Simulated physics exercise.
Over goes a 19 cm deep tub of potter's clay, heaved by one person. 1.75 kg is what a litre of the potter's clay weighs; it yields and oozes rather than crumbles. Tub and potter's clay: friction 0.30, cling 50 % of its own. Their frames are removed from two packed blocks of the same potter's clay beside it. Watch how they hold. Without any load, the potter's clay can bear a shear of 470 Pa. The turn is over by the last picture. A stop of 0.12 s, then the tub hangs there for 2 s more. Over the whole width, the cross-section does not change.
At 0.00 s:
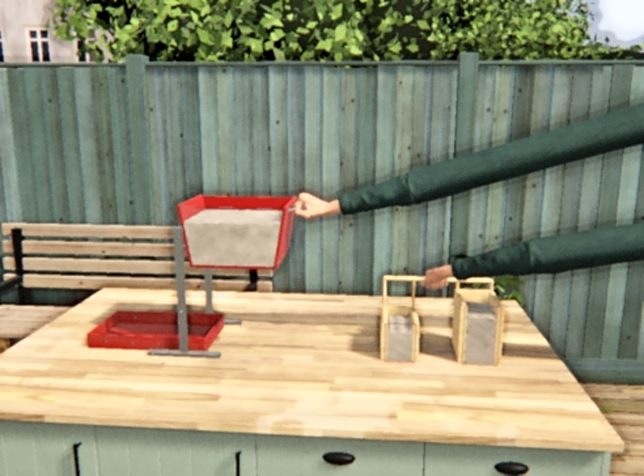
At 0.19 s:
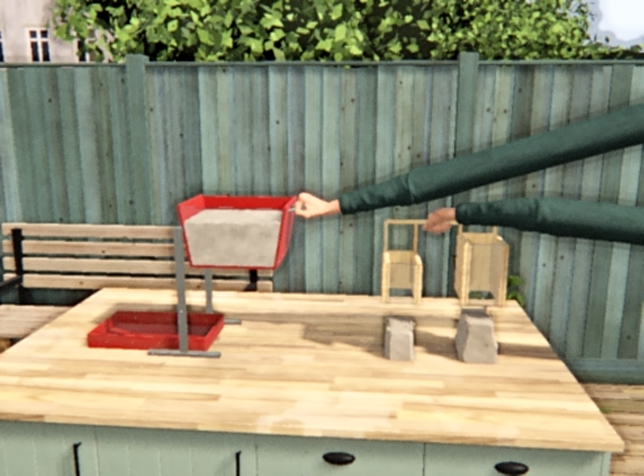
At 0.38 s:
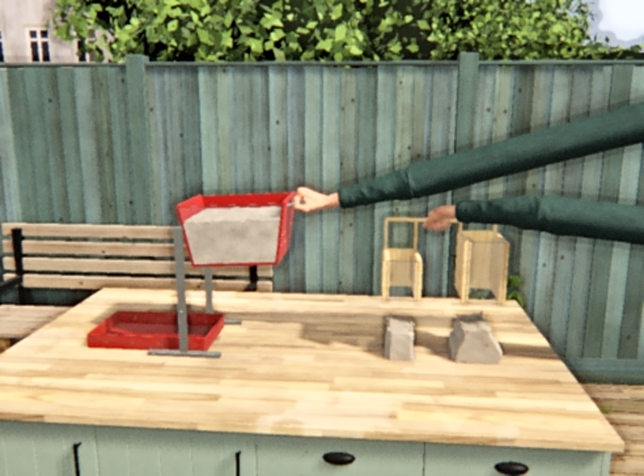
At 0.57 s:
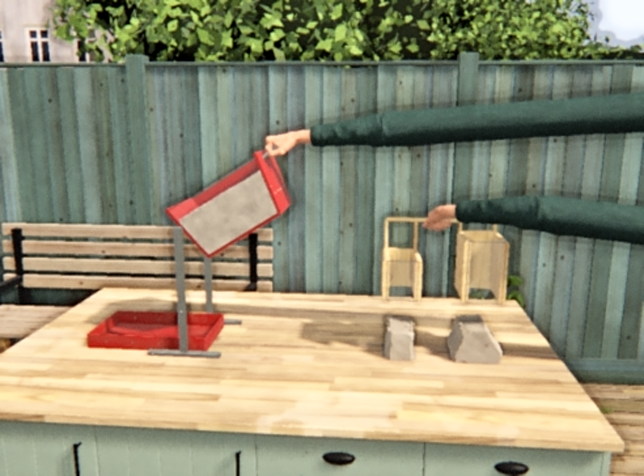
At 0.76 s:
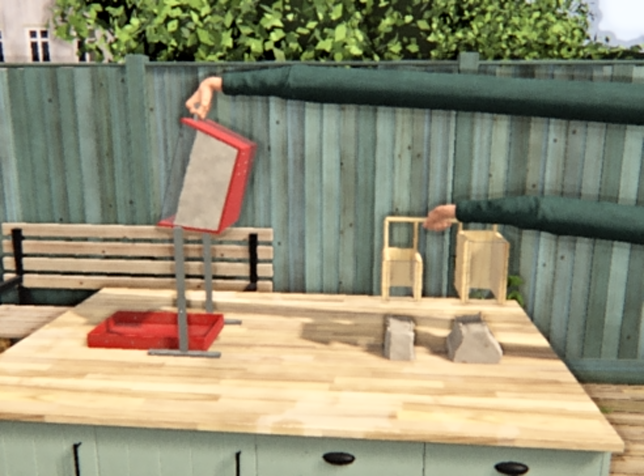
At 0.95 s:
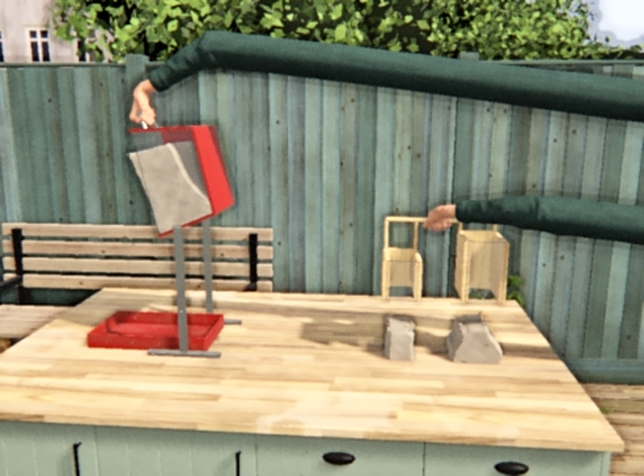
Wooden moulds rising off two clay blocks, the right one slumping, before a hand tips a red tub leftward, clay bulging out.
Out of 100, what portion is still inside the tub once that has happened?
I would say roughly 0 per cent remains in the tub.
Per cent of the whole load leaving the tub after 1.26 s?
It works out to some 16 per cent of the load.
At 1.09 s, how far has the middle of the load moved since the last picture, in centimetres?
Roughly 15 cm.
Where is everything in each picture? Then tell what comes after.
The first frame shows handle-side rim at (283, 208), tilt 0 degrees; crest of the potter's clay at (276, 223); block heights 10 cm, 16 cm (left to right).
The second frame shows handle-side rim at (283, 208), tilt 0 degrees; crest of the potter's clay at (276, 223); block heights 10 cm, 14 cm (left to right).
The third frame shows handle-side rim at (281, 203), tilt 3 degrees; crest of the potter's clay at (274, 219); block heights 10 cm, 12 cm (left to right).
The fourth frame shows handle-side rim at (253, 155), tilt 32 degrees; crest of the potter's clay at (260, 173); block heights 10 cm, 12 cm (left to right).
The fifth frame shows handle-side rim at (182, 122), tilt 74 degrees; crest of the potter's clay at (196, 132); block heights 10 cm, 12 cm (left to right).
The sixth frame shows handle-side rim at (130, 132), tilt 103 degrees; crest of the potter's clay at (169, 145); block heights 10 cm, 12 cm (left to right).
After 1.09 s, the tub is at 103 degrees and holds 30 %.
After 1.26 s, the tub is at 103 degrees and holds 16 %.
After 1.43 s, the tub is at 103 degrees and holds 6 %.
After 1.60 s, the tub is at 103 degrees and holds 1 %.
After 2.95 s, the tub is at 103 degrees and holds 0 %.
